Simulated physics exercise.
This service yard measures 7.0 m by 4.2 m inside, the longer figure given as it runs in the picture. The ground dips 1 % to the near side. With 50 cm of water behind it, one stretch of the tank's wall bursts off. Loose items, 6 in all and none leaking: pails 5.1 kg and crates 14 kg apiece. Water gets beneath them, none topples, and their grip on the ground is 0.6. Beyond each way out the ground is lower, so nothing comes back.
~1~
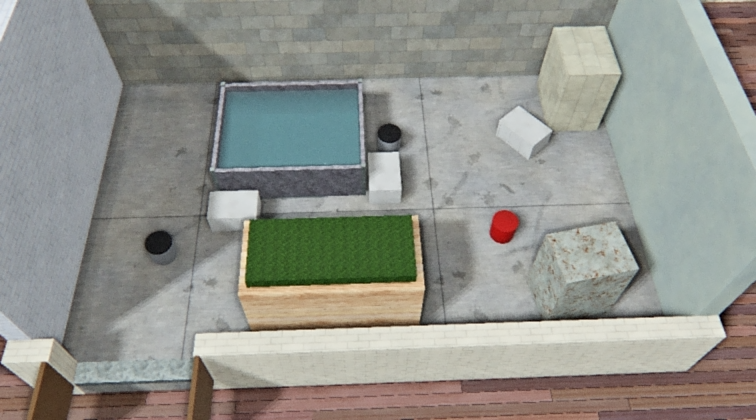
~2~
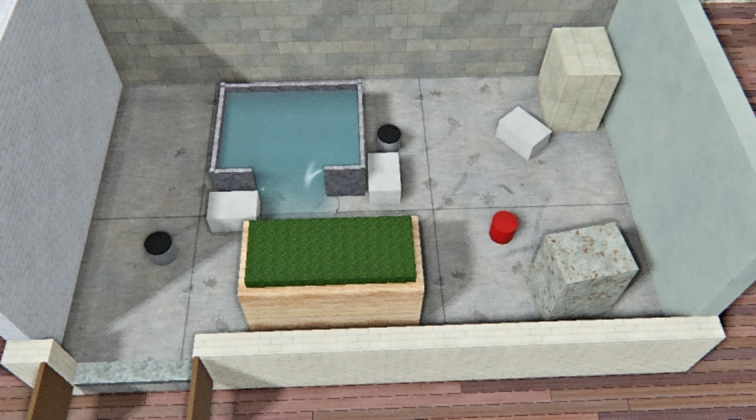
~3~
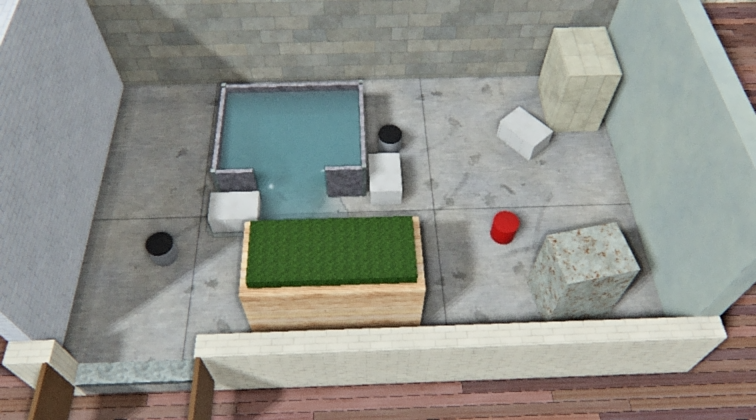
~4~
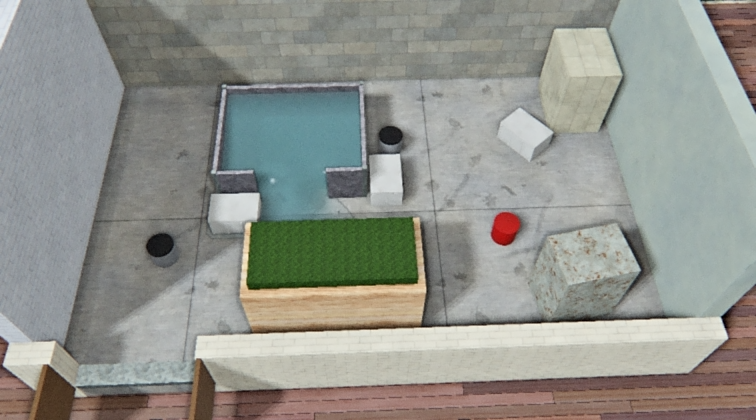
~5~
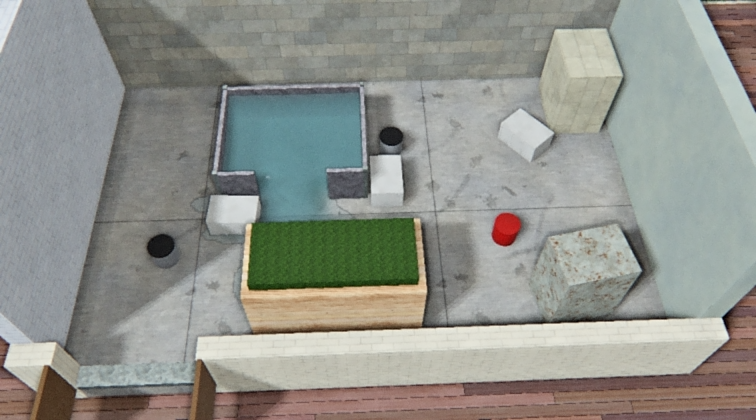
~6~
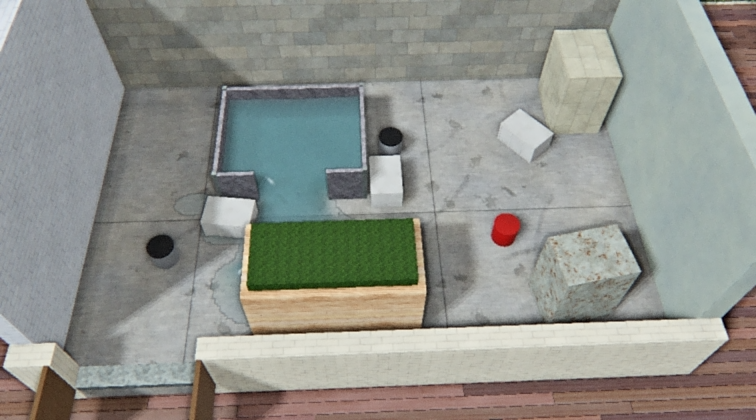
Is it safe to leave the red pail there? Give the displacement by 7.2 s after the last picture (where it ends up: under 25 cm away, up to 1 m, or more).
The red pail travels far.
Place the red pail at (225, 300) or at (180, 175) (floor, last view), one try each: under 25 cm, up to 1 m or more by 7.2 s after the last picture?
In turn: It travels far; it stays put.
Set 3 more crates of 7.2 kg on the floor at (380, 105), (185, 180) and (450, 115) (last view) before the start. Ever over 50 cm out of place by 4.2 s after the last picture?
In turn: Under, under, under.
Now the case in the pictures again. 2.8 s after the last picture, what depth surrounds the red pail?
Roughly 6 cm.
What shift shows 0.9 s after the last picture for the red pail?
About 5 cm.
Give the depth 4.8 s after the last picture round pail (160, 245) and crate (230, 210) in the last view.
Roughly 4 and 2 cm.
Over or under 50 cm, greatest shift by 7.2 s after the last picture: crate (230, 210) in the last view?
It is over.
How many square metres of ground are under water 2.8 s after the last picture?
Roughly 19 m2.
Then, 0.9 s after the last picture the red pail is near (512, 223), 0.1 m from its start, aground; 0 of 6 are out; 0 afloat.
Then, 2.8 s after the last picture the red pail is near (617, 214), 1.4 m from its start, aground; 0 of 6 are out; 0 afloat.
Then, 4.8 s after the last picture the red pail is near (652, 292), 1.8 m from its start, aground; 0 of 6 are out; 0 afloat.
Then, 7.2 s after the last picture the red pail is near (633, 303), 1.7 m from its start, afloat; 0 of 6 are out; 1 afloat.
